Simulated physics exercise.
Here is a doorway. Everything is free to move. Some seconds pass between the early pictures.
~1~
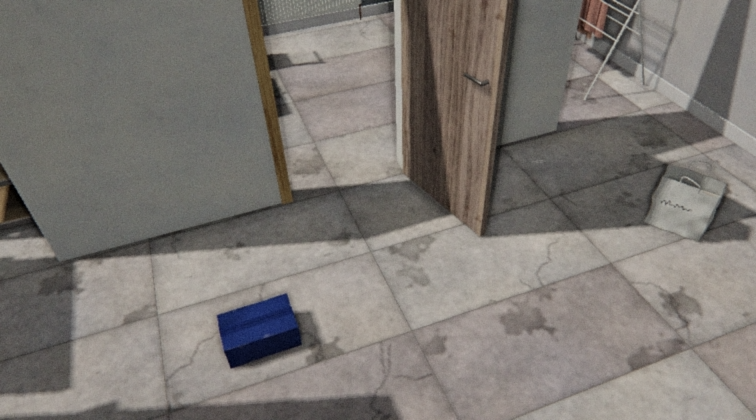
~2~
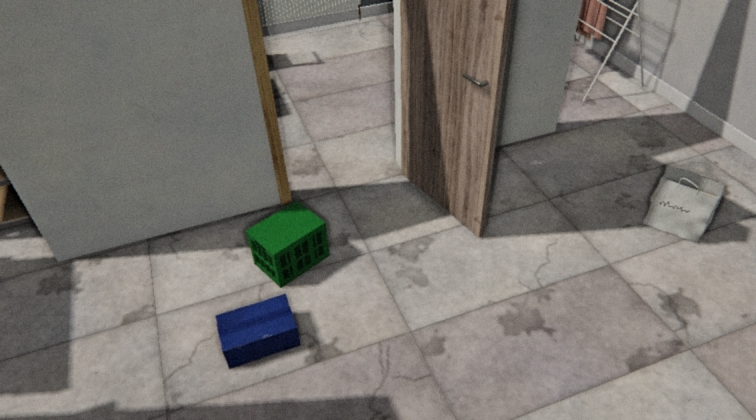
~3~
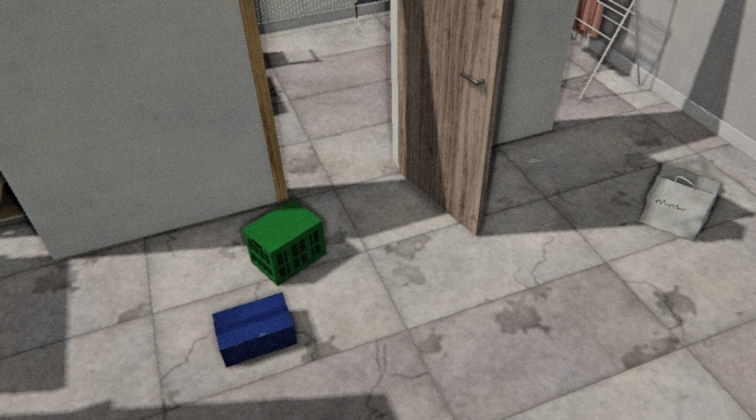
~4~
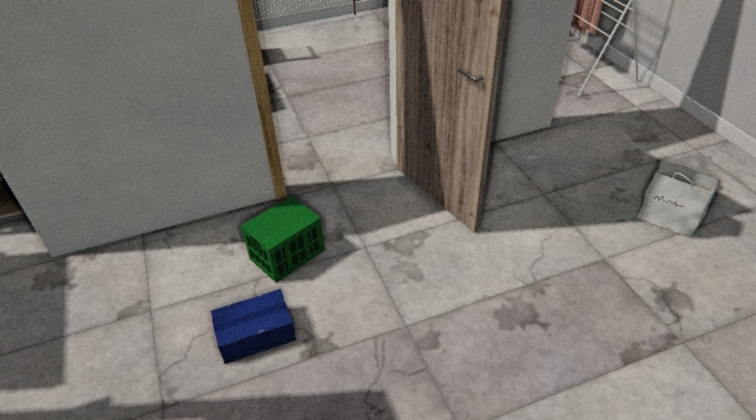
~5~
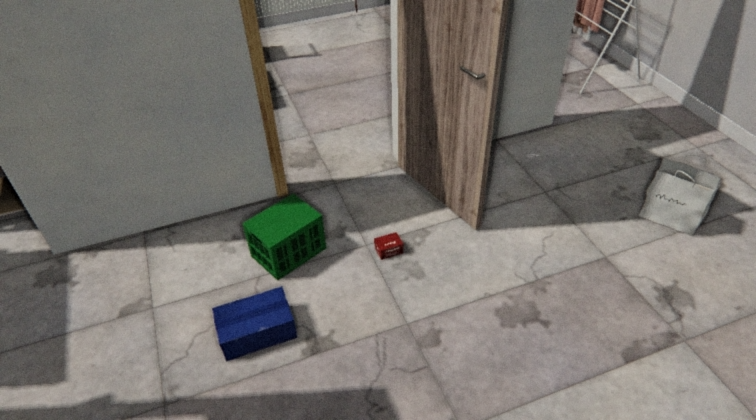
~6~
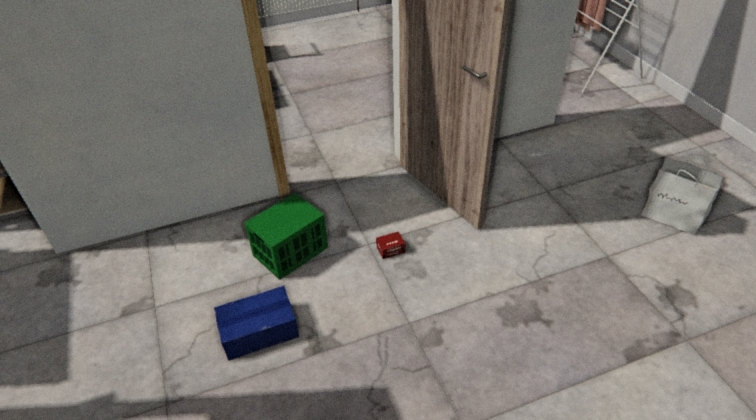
A green crate and then a small red box appear near the still blue box.
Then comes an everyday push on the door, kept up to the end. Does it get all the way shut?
The door closes.
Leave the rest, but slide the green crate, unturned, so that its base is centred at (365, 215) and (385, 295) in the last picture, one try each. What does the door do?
First try: It stops short; second try: It reaches the frame.
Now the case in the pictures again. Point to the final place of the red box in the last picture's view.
Near (358, 250).
Then, 1.40 s on from there, door 64° open; red box shifted a little near (380, 246).
Then, 1.90 s on from there, door 43° open; red box shifted about its own width near (358, 250).
In the end, door 0° open; moved from the start, red box; the other 2 unmoved. At the end, from the last picture's camera, red box near (358, 250).
